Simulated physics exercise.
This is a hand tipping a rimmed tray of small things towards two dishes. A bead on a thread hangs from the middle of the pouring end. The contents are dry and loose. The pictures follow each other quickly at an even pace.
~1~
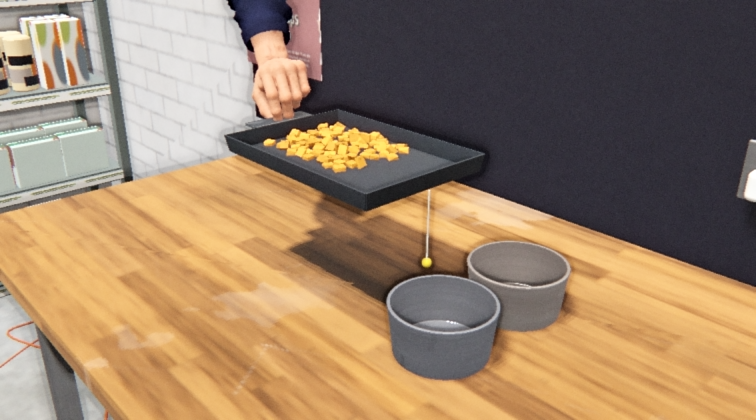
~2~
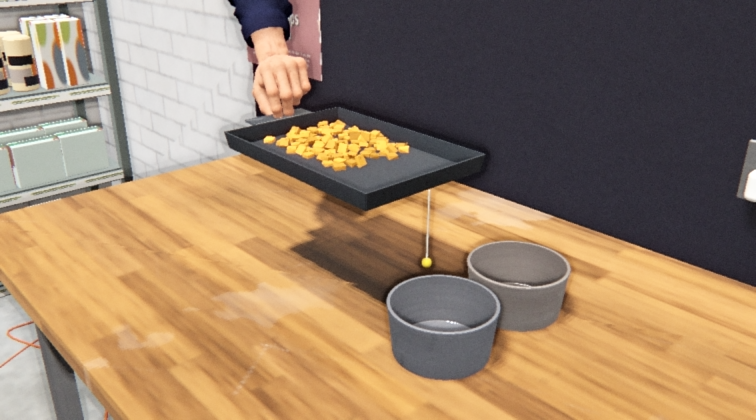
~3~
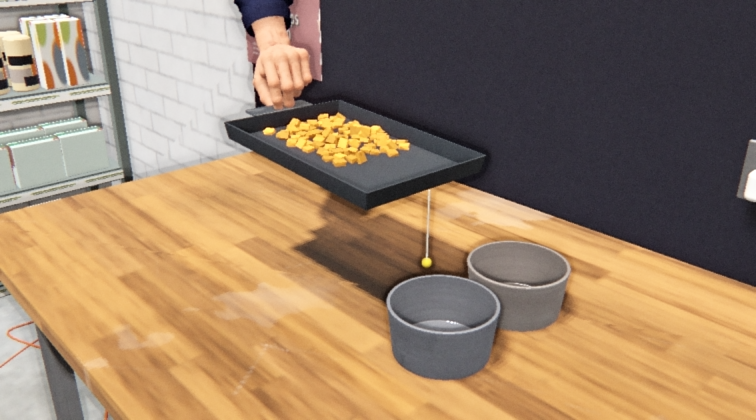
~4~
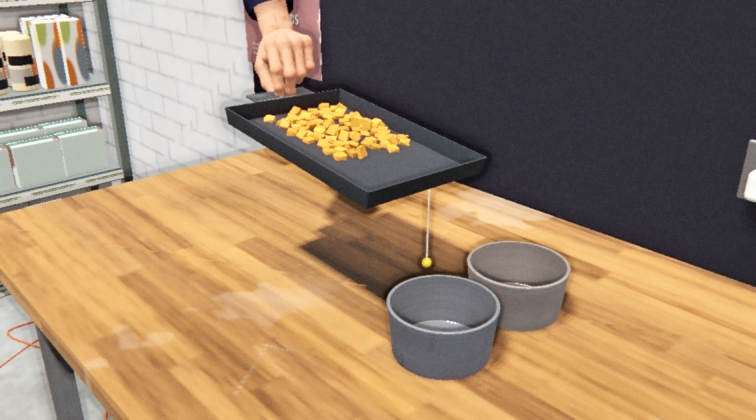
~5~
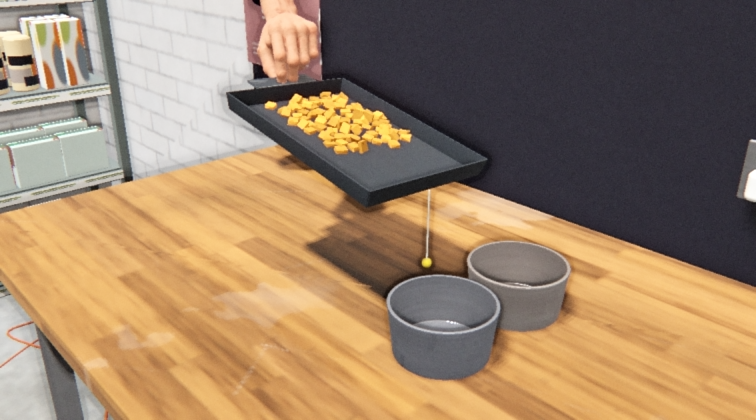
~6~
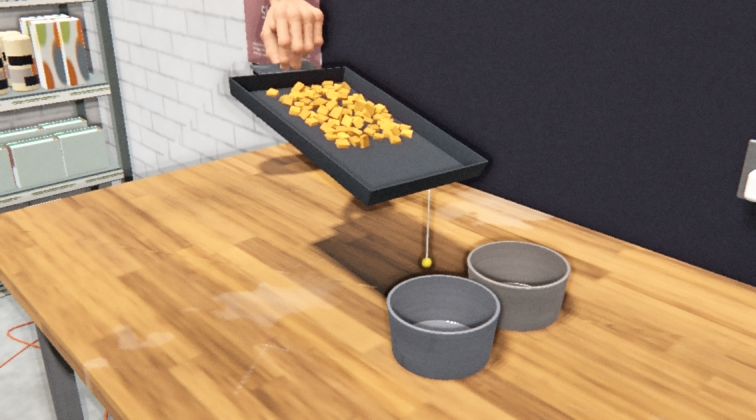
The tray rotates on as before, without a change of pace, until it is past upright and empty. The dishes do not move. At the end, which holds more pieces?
It favours the right-hand dish.
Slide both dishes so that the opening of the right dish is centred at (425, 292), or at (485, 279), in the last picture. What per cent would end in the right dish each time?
Roughly 20 per cent, and 80 per cent.
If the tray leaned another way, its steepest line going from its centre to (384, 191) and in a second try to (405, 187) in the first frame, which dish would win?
One: Left. Two: The left dish.
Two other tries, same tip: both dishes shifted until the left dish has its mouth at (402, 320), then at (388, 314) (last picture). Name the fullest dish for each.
At the first place the dish on the right, at the second the dish on the right.
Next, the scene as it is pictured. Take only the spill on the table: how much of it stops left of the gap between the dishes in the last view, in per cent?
It comes to 70 per cent or so.
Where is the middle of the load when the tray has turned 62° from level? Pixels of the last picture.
At about (454, 167).
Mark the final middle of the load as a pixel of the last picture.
Close to (499, 307).
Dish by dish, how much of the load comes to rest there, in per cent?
The left dish has 20 per cent, the right dish has 60.
Shortly afterwards, tray tipped steeply; all but a few on the tray; a little in the air.
Next, tray tipped past a quarter turn; near two thirds on the tray; only a few in the left dish; near a quarter in the right dish; only a few outside both; only a few in the air.
Some moments later, tray tipped past a quarter turn; a little in the left dish; near two thirds in the right dish; near a quarter outside both.
In the end, tray tipped past a quarter turn; a little in the left dish; near two thirds in the right dish; near a quarter outside both.
